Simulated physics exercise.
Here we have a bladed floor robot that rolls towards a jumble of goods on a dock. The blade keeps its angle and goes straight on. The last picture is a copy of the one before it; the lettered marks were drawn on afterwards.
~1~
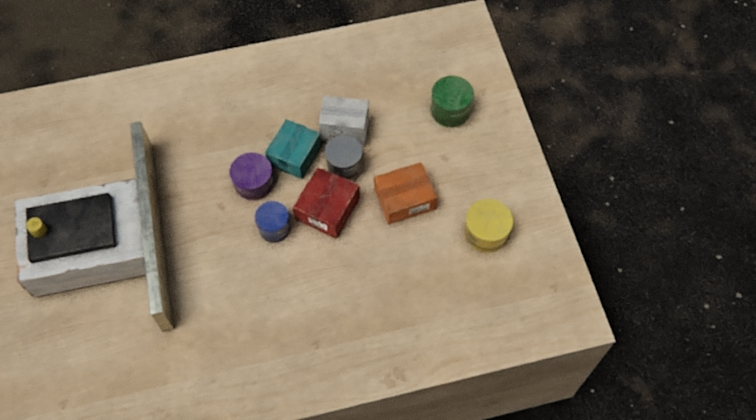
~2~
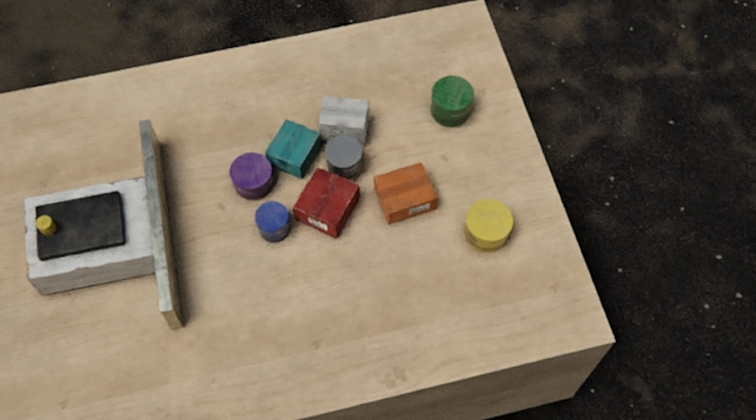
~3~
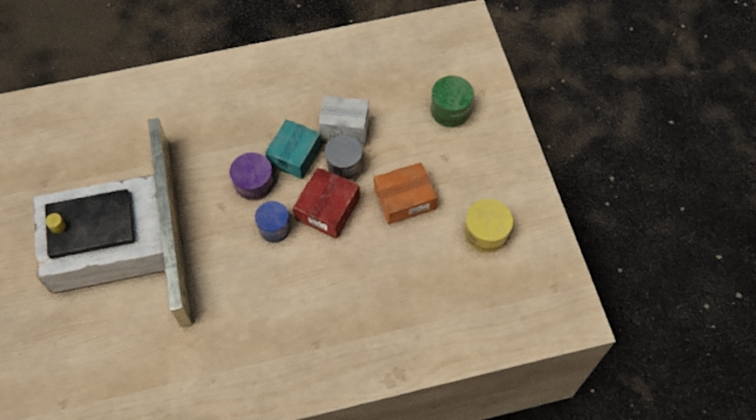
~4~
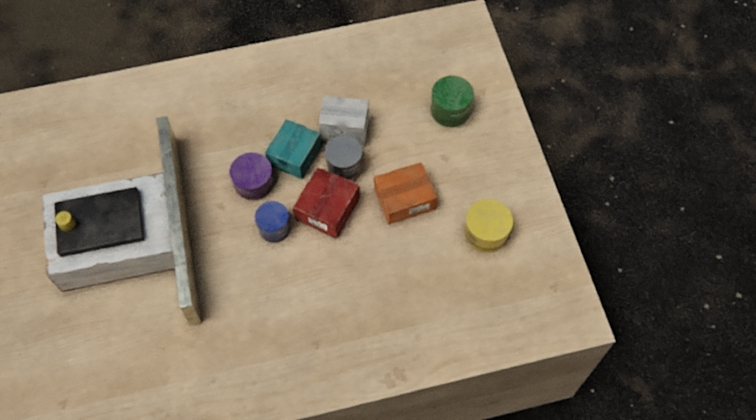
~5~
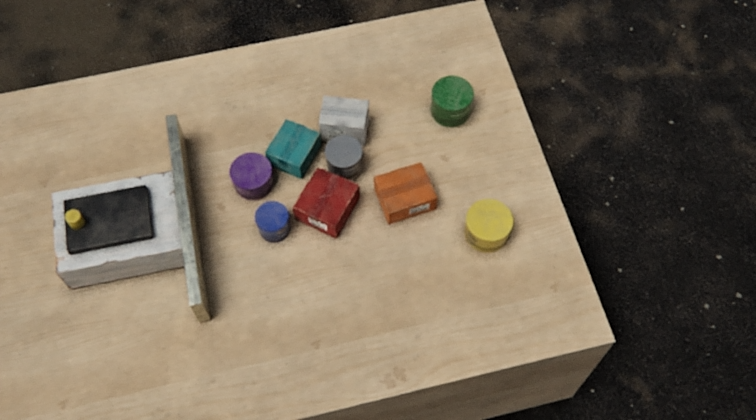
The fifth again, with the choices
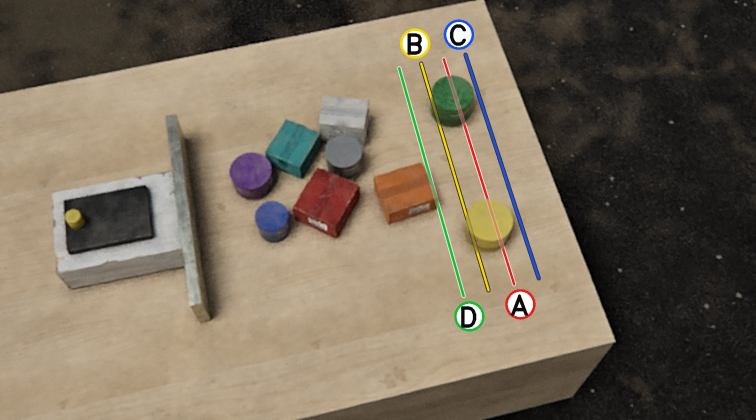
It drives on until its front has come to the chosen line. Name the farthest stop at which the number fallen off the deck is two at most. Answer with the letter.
No farther than A.
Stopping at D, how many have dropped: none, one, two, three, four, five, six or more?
In all, none.
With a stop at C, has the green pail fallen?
By then, yes.
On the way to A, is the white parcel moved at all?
Yes.
On the copy, A at (477, 164); B at (453, 169); C at (500, 159); D at (429, 174).
On A. First, robot (224, 194); white parcel (350, 113); orange parcel (413, 193).
Then, robot (332, 171); orange parcel (514, 179); red parcel (465, 183).
Finally, robot (413, 153); orange parcel over the edge; green pail (518, 88); one fallen.
By contrast, B is within the limit but short; C drops four; D is within the limit but short.
